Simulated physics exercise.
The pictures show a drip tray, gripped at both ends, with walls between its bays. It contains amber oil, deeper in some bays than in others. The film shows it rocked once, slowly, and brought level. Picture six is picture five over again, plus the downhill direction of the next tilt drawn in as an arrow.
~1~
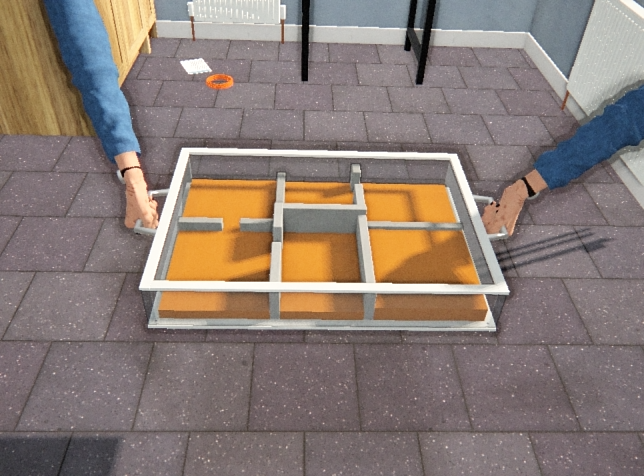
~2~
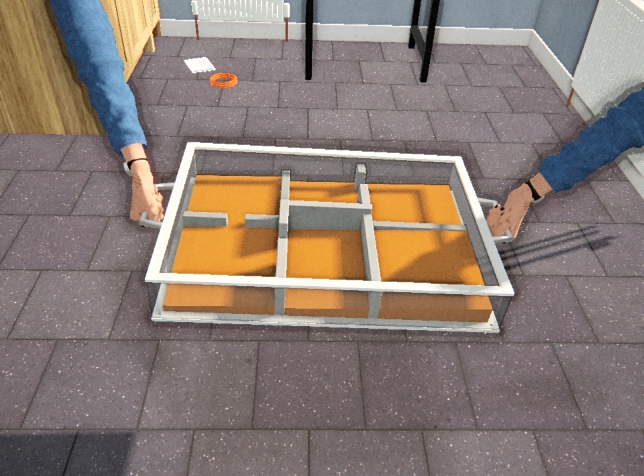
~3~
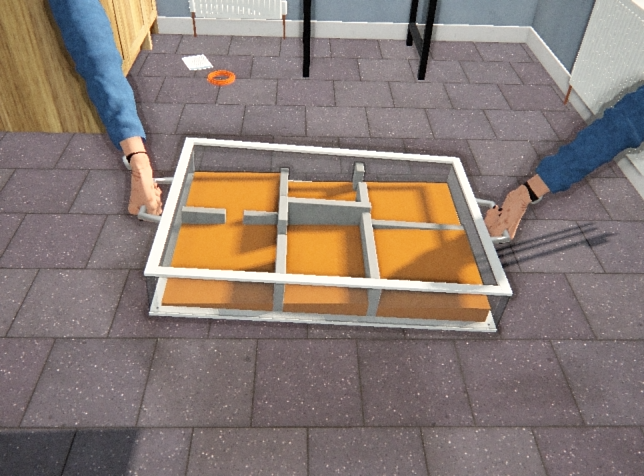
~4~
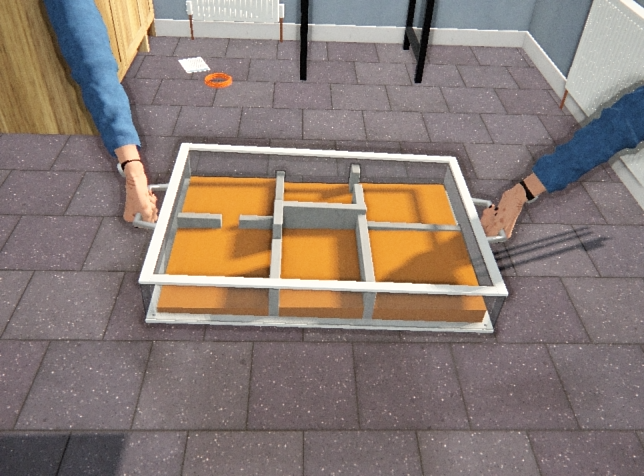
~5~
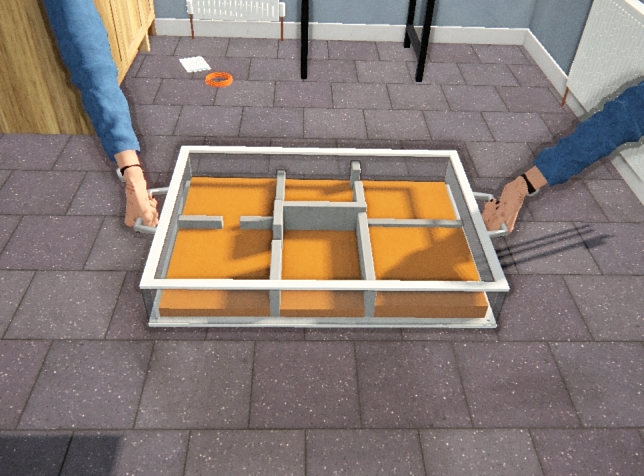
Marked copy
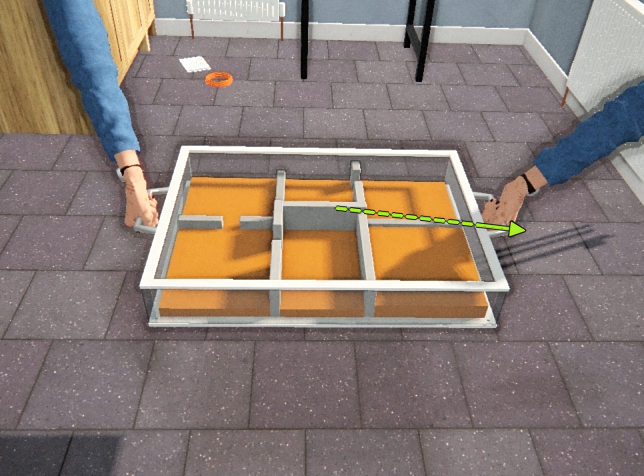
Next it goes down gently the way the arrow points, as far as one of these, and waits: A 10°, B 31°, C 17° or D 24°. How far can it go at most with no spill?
C is the one.
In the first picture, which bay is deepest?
The front right bay.
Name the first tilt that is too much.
Tilt D.
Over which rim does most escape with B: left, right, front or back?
The right rim.
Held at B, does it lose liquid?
Yes, that goes wrong.
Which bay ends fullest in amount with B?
The front right bay.
The tray is level; deepest in the front right bay, at (419, 265), shallowest in the back middle.
Tipped about 2° down to the right; no wall is crossed.
Tipped about 4° down to the right; no wall is crossed.
Tipped about 2° down to the right; no wall is crossed.
The tray is level; deepest in the front right bay, at (420, 262), shallowest in the back right.
The arrow ends at (519, 229).
For tilt A, nothing spills; the front right bay holds the most.
For tilt B, about 41 % goes over the rim.
For tilt C, nothing spills; the front right bay holds the most.
For tilt D, about 12 % goes over the rim.
